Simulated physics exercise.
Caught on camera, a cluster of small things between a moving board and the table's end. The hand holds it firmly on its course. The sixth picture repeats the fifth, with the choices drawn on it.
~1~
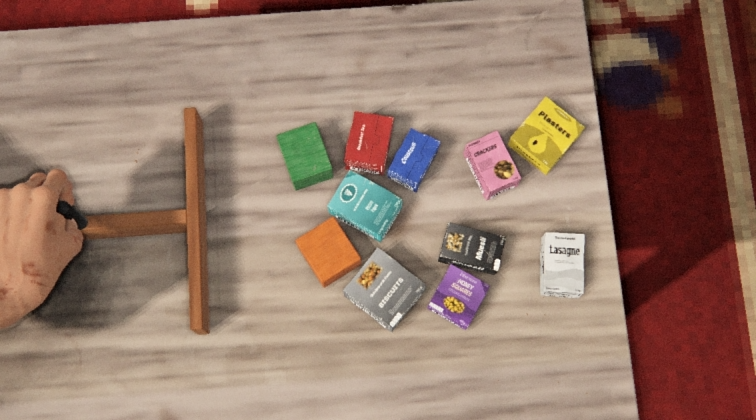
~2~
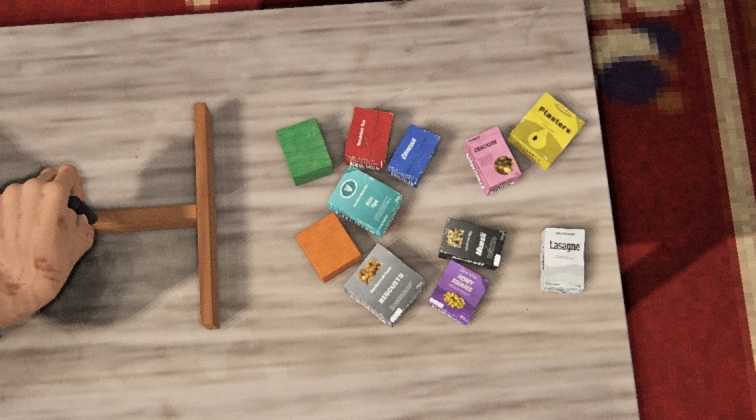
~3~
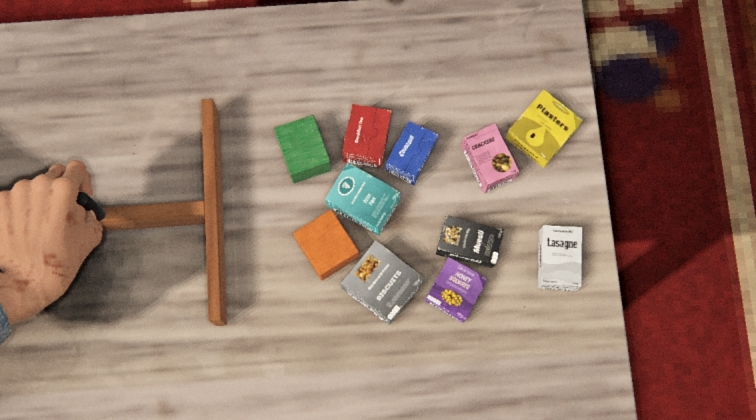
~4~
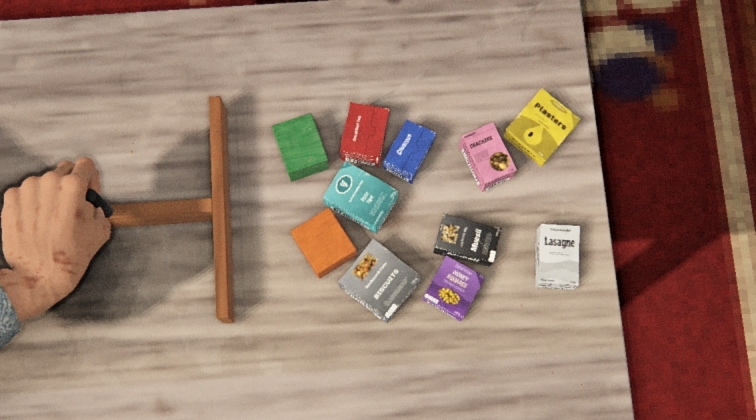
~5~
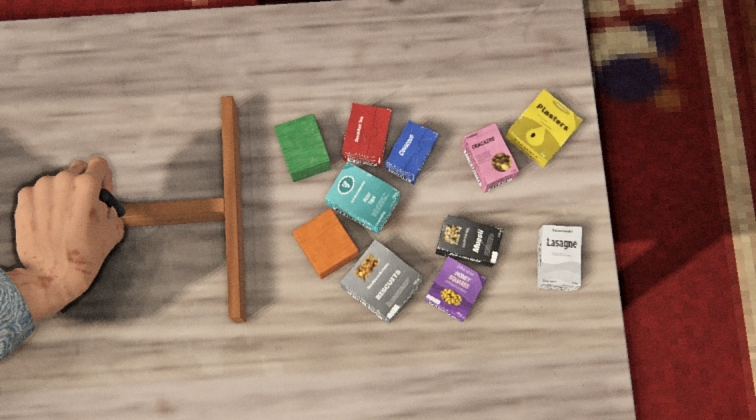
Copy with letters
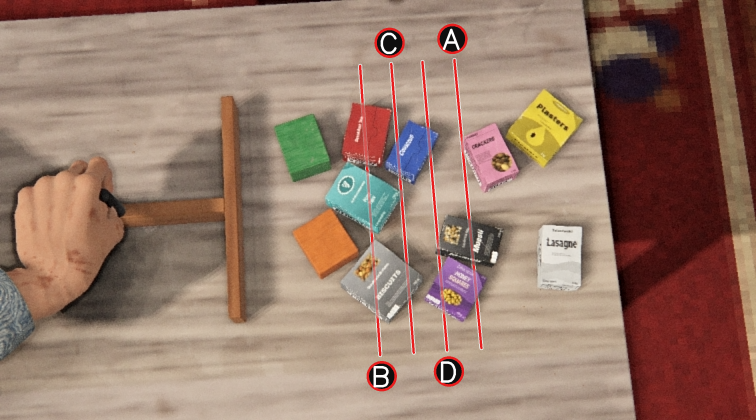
A wooden T-shaped pusher, gripped by a hand at the left, slides slowly and steadily rightward across a pale wood-grain tabletop, seen from above with patterned red carpet beyond its right edge. Green and orange blocks sit nearest the board, with red, blue, turquoise, grey, black, purple, pink, yellow and white packets spread rightward. The gap narrows while the items and view stay practically still.
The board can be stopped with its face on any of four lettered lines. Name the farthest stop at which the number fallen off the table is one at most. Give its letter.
A.
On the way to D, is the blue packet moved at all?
Yes.
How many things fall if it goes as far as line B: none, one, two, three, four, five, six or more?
The count is none.
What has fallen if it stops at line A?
The yellow box.
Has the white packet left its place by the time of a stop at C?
No.
On the copy, A at (467, 199); B at (370, 205); C at (402, 203); D at (434, 201).
On A. First, board (316, 198); purple packet (460, 295); grey packet (395, 289).
Then, board (403, 192); yellow box (584, 122); pink packet (538, 165).
Finally, board (465, 188); yellow box over the edge; white packet (613, 264); one fallen.
By contrast, B is within the limit but short; C is within the limit but short; D is within the limit but short.
